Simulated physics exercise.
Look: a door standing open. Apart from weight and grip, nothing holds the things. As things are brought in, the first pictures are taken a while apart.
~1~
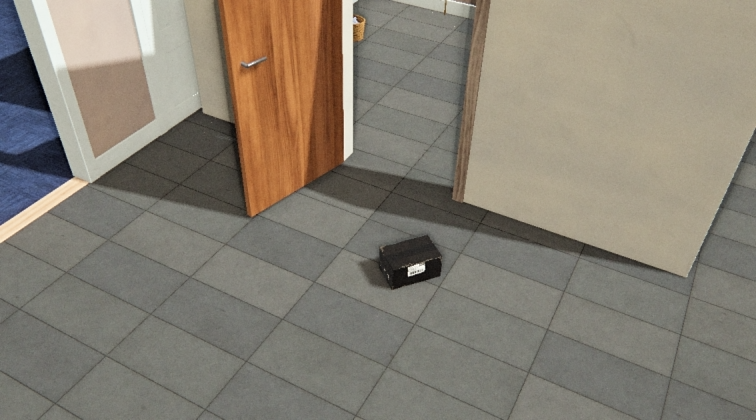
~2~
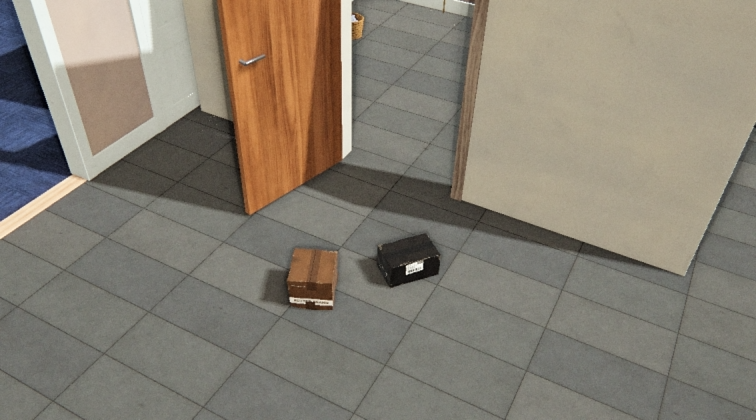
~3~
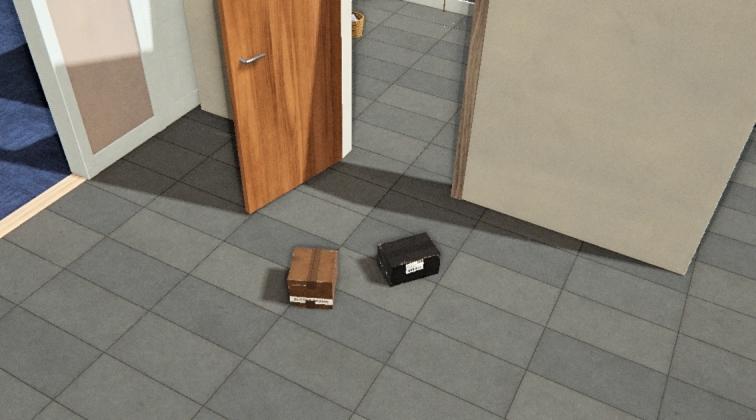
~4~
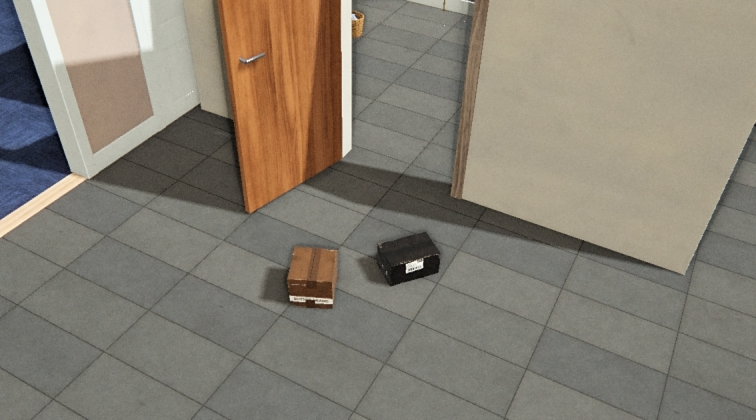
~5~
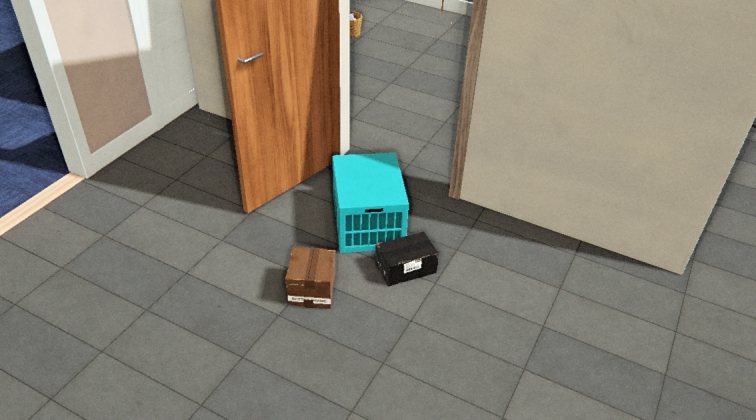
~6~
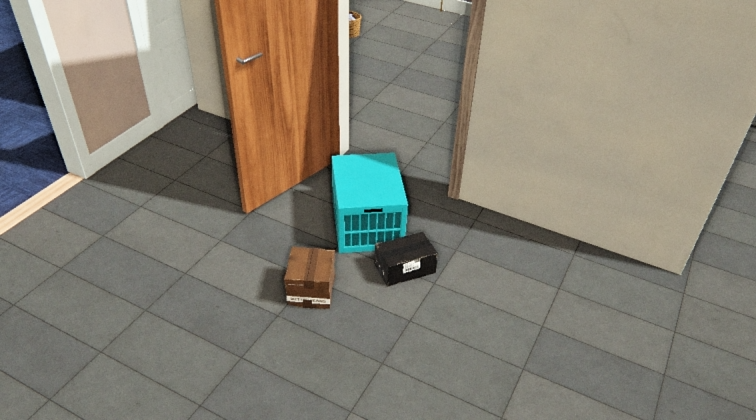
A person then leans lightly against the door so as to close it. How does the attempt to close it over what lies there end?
The opening stays partly uncovered.
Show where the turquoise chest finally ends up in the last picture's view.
Around (379, 203).
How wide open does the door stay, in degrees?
Near 55° open.
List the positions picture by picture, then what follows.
The first frame shows door wide open and still.
The second frame shows door wide open and still; brown box (314, 279); black parcel (408, 260).
The third frame shows door wide open and still; brown box (314, 278); black parcel (409, 259).
The fourth frame shows door wide open and still; brown box (314, 278); black parcel (408, 258).
The fifth frame shows door wide open and still; brown box (312, 277); black parcel (407, 258).
The sixth frame shows door wide open and still; turquoise chest (368, 202); brown box (311, 278).
Then, 0.50 s later than the last frame, open by 80°.
Then, 0.70 s later than the last frame, open by 64°.
When it is over, open by 57°; all 3 as before. End places, in pixels of the last picture, turquoise chest near (379, 203).
